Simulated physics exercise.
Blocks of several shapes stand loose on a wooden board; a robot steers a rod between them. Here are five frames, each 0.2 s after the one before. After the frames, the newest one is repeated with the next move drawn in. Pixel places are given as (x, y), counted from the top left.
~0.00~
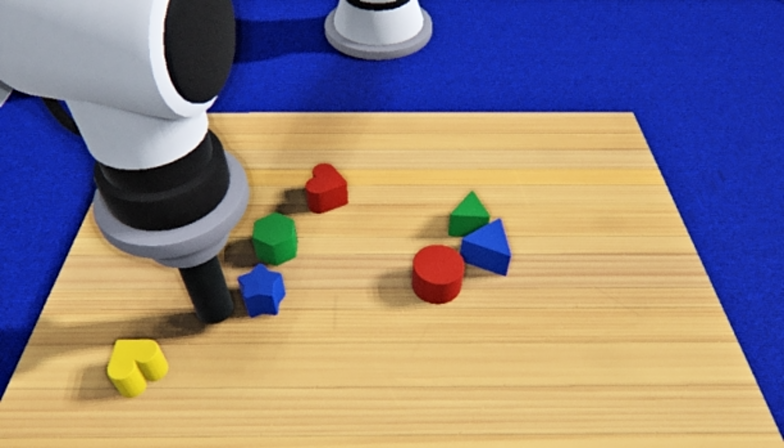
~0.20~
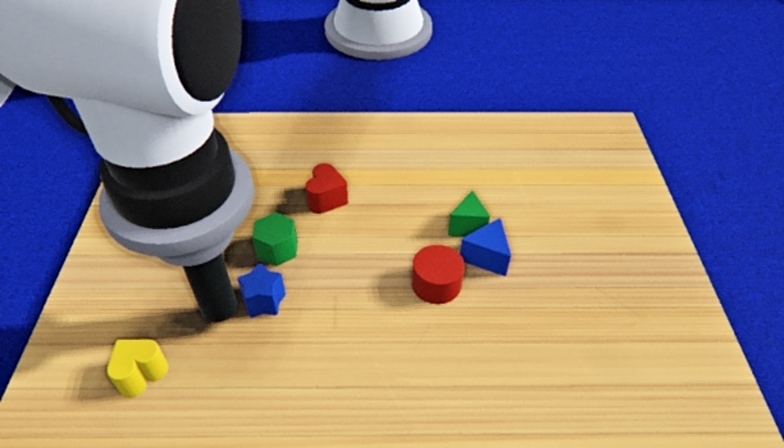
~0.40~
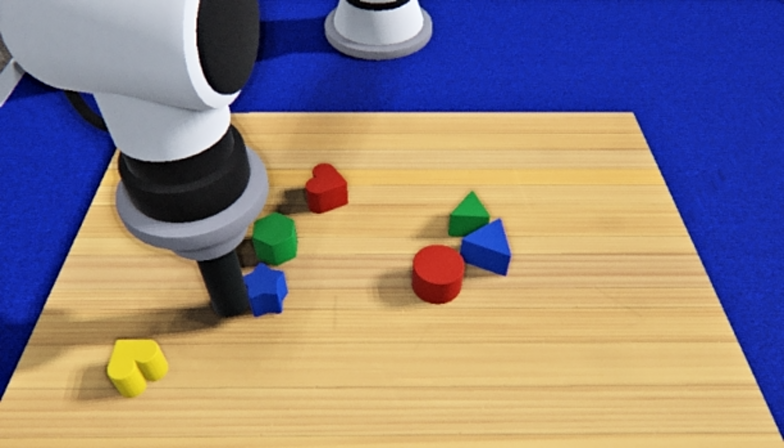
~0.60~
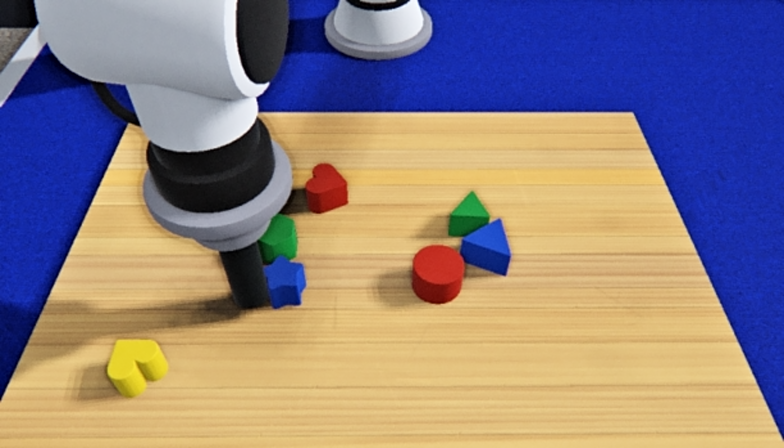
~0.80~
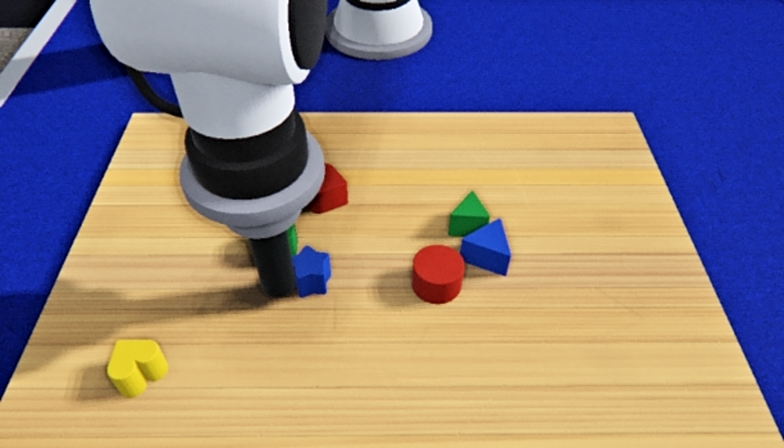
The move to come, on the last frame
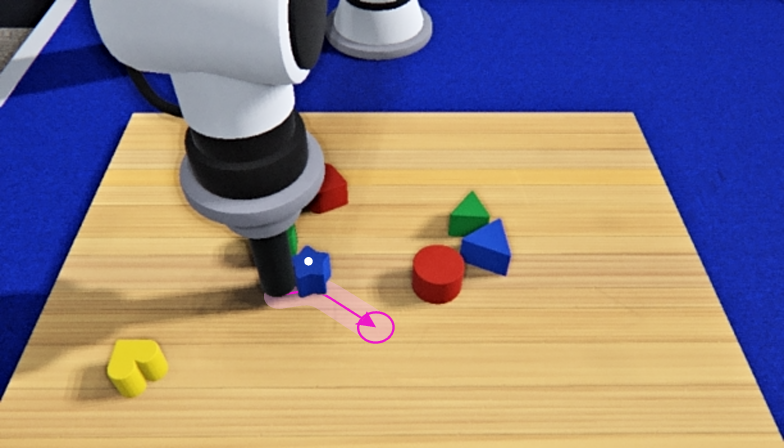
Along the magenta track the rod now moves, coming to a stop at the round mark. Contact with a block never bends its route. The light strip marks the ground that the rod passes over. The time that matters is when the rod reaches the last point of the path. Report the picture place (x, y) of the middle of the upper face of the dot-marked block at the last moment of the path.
Pixel (346, 254).
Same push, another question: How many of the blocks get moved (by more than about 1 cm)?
I count one.
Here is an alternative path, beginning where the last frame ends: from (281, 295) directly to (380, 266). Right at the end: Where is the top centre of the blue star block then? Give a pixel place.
It should be at (407, 232) by then.
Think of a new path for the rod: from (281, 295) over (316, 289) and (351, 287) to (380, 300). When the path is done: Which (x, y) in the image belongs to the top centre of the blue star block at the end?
I think it will end close to (370, 243).
Path on the board, from (281, 295) via (317, 292) and (346, 308), ending at (376, 327); the dot is on the blue star block.
The first path, step by step. Halfway along, rod at (332, 289); blue star block at (346, 254), turned 35° anticlockwise.
At the end, rod at (376, 317); green six-sided block in place; blue star block at (346, 254), turned 35° anticlockwise.
